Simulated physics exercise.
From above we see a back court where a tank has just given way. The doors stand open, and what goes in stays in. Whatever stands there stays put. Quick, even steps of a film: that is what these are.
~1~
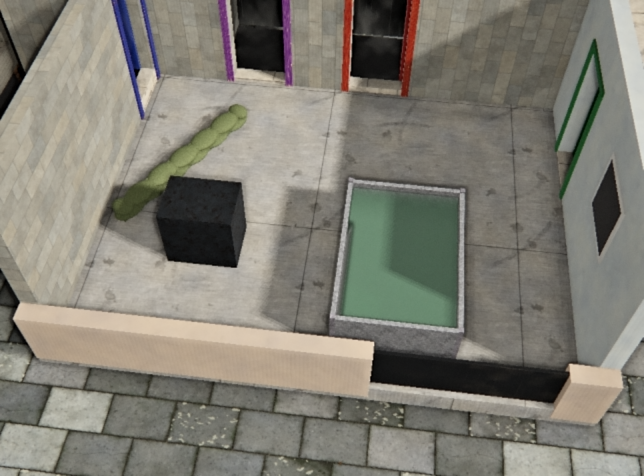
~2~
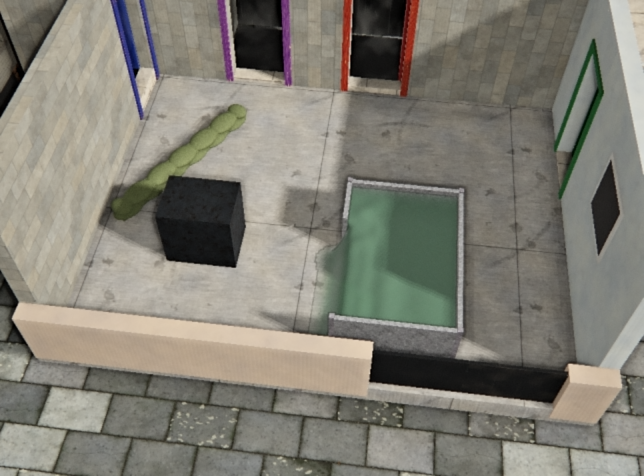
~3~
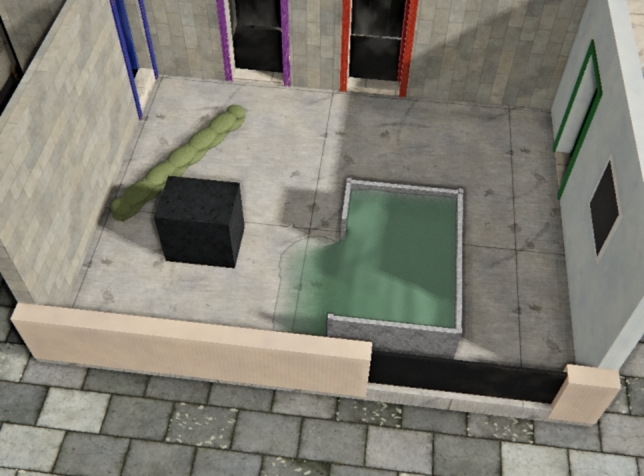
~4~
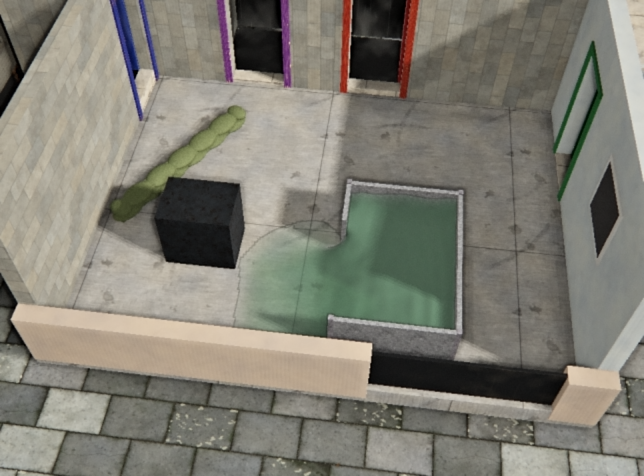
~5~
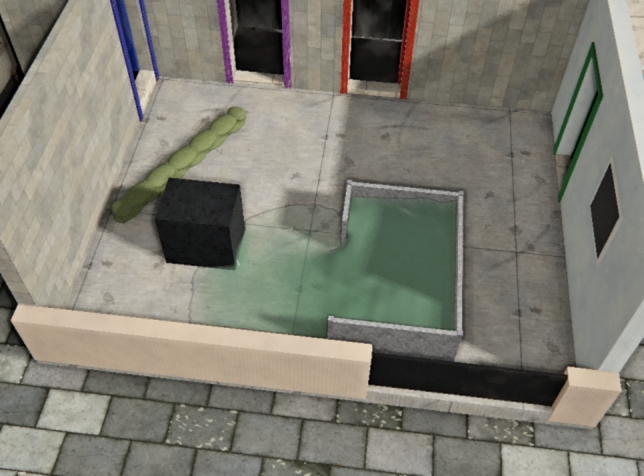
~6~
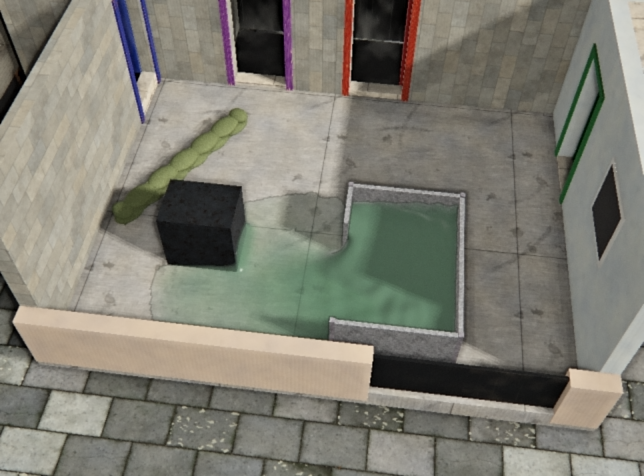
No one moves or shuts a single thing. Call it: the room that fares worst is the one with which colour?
It is the green one.
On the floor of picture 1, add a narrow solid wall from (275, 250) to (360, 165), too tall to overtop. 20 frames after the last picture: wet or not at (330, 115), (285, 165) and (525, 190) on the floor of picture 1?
Taking the three spots in turn: Swamped, swamped, spared.
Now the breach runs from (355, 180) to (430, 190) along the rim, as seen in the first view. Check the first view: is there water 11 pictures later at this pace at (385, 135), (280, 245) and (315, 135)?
In the order given: Waterlogged, bare, waterlogged.
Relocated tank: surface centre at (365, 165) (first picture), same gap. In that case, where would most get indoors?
I'd point to the green one.
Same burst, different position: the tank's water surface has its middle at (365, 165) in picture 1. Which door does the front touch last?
Answer: The door marked green.
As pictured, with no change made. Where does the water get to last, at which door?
That'd be the door marked green, I reckon.
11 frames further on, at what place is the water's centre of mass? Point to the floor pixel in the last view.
(259, 286).
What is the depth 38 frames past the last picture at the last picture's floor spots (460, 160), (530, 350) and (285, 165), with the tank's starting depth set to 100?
Going in order, roughly 6, 2 and 8 %.
A moment on, water covers 25 % of the floor; blue door not reached, purple door not reached, green door not reached, red door not reached.
Next, water covers 35 % of the floor; blue door not reached, purple door not reached, green door not reached, red door not reached.
Then, water covers 60 % of the floor; blue door wet at the sill, nothing in, purple door a trickle in, green door not reached, red door wet at the sill, nothing in.
Later, water covers 80 % of the floor; blue door wet at the sill, nothing in, purple door a trickle in, green door wet at the sill, nothing in, red door a trickle in.
In the end, water covers 95 % of the floor; blue door wet at the sill, nothing in, purple door some in, green door a lot in, red door a trickle in; the green door has let in the most.
